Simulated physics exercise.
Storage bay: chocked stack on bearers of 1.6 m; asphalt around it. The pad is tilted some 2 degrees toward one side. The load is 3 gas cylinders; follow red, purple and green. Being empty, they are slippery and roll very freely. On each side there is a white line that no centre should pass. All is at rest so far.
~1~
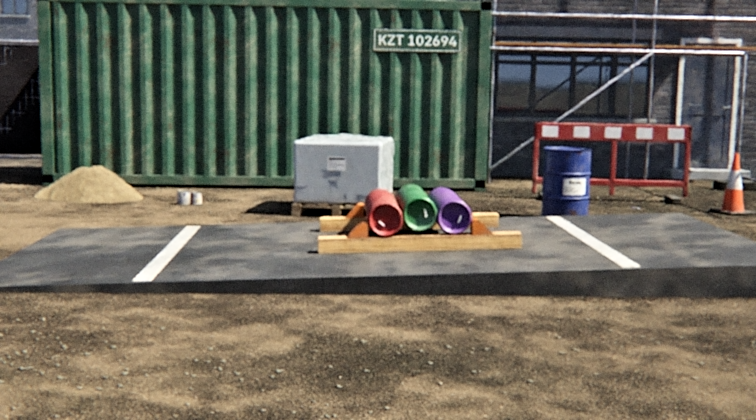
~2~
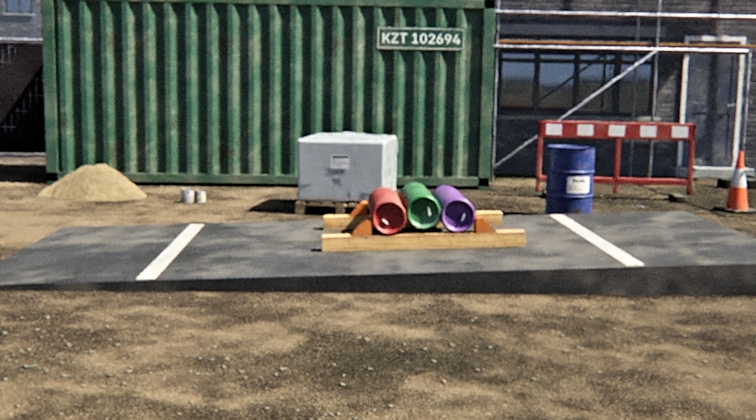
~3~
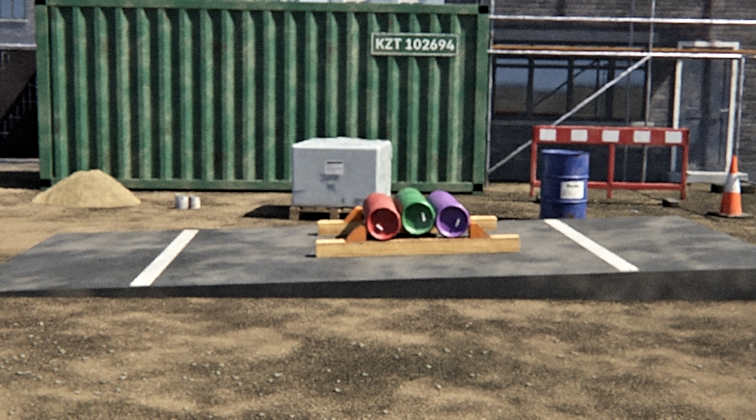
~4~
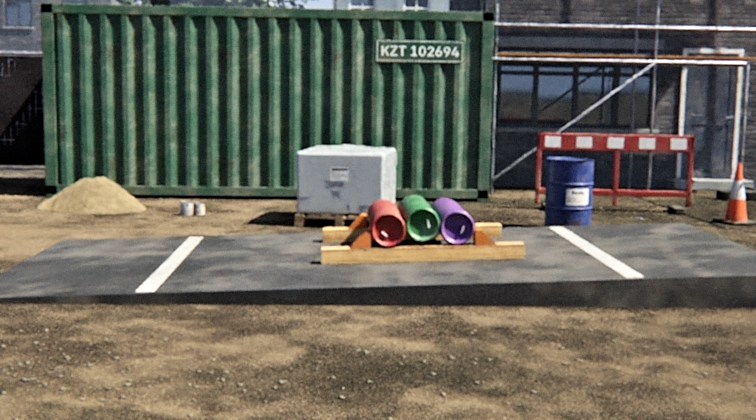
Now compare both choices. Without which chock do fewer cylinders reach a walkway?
The chock on the right side is the one to take.
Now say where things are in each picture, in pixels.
The first picture shows red (386, 219), purple (455, 218), green (420, 215); the pad slopes 2° down to the left; 2 of the 3 form the bottom row; nothing moves.
The second picture shows red (389, 218), purple (458, 216), green (424, 213); nothing moves.
The third picture shows red (383, 223), purple (453, 221), green (418, 218); both chocks in; lines at (163, 258) and (599, 246); all still.
The fourth picture shows red (388, 230), purple (458, 228), green (423, 225); nothing moves.
Chock on the left freed, after 2.8 s, red is off the bearers, 110 cm short of the left line, rolling left; purple is on the bearers, 65 cm from the bearers' left end, rolling left; green is on the bearers, 35 cm from the bearers' left end, rolling left; 0 over a line so far.
Chock on the left freed, at the end, red is past the left line; purple is past the left line; green is past the left line; 3 over a line so far.
Chock on the right freed, after 0.8 s, red is on the bearers, 55 cm from the bearers' left end; purple is on the bearers, 55 cm from the bearers' right end; green is on the bearers, 80 cm from the bearers' right end; 0 over a line so far.
Chock on the right freed, at the end, red is on the bearers, 55 cm from the bearers' left end; purple is on the bearers, 55 cm from the bearers' right end; green is on the bearers, 80 cm from the bearers' right end; 0 over a line so far.
